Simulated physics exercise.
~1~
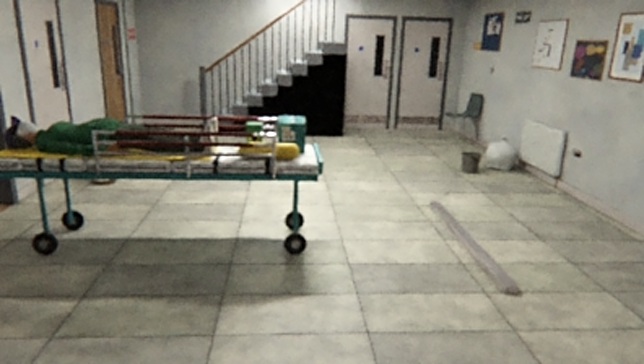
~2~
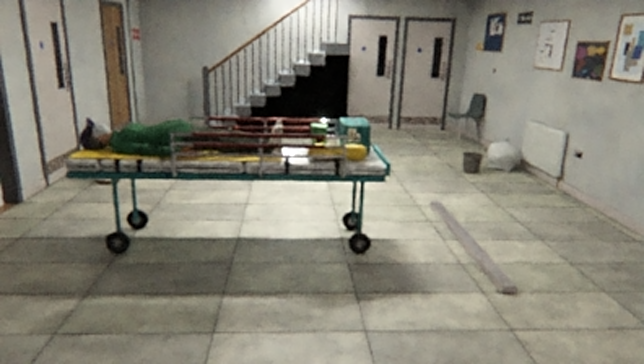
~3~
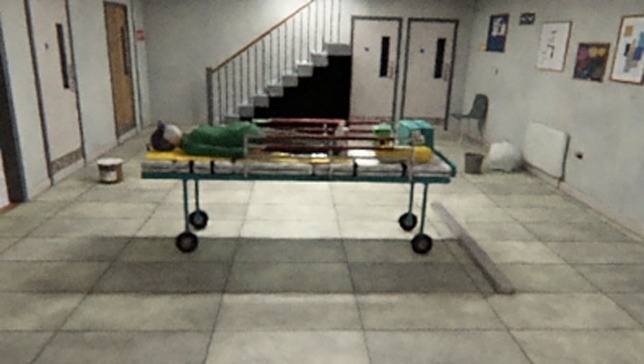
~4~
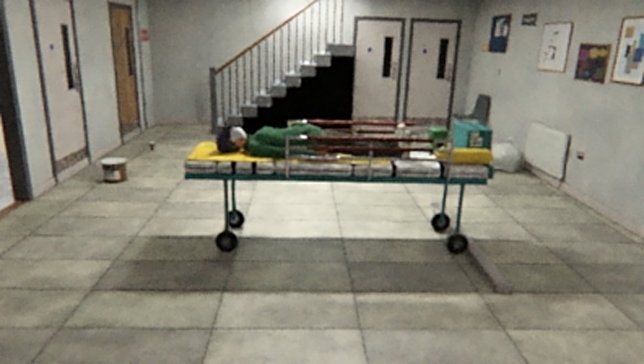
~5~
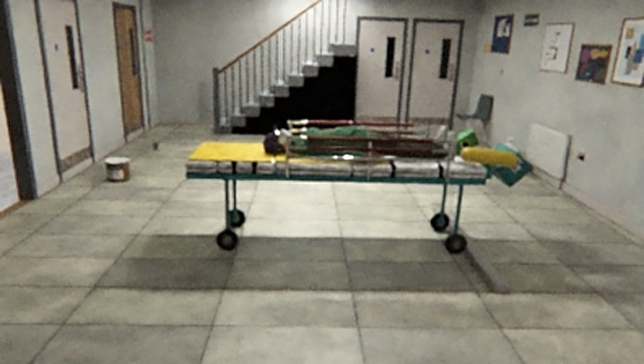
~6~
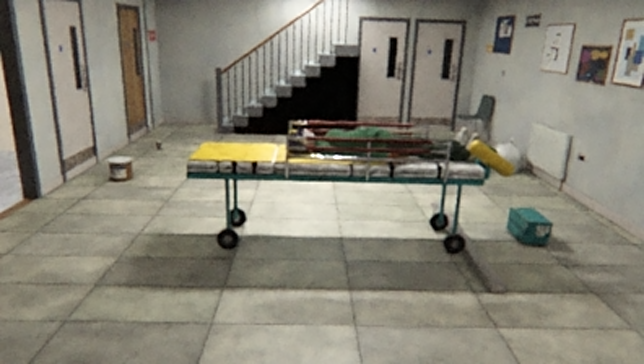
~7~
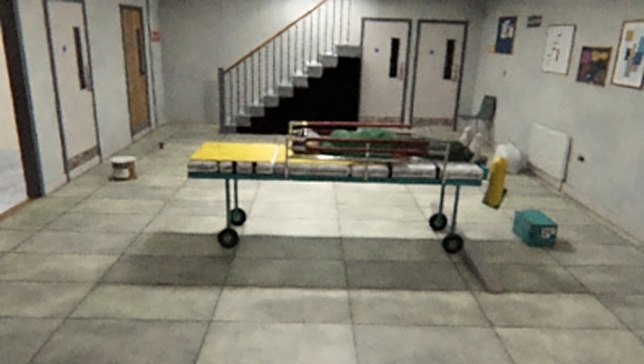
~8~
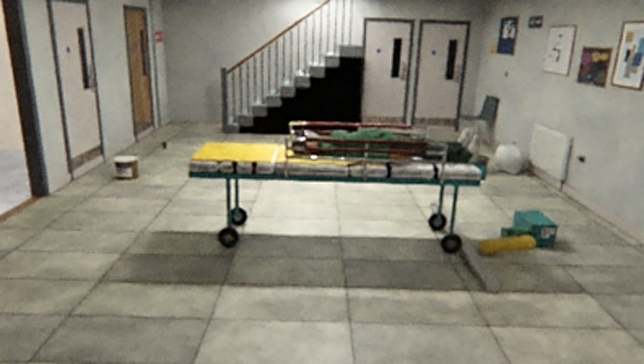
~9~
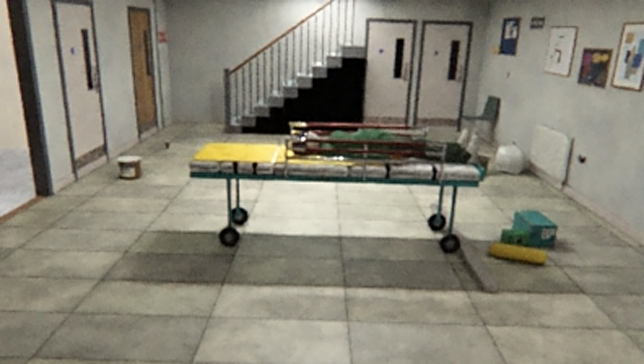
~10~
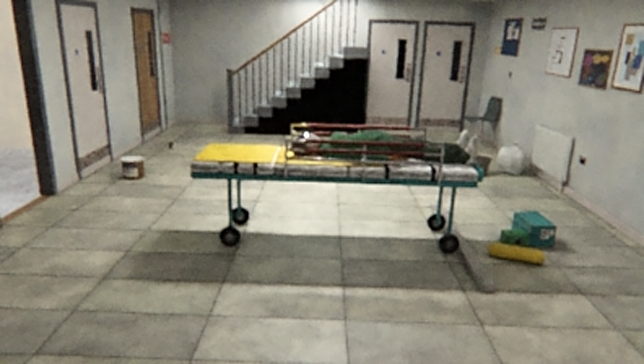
Trolley carrying a limp person rolling right, stopping abruptly at a floor sill, with teal holdall, yellow bottle and green pump falling off.
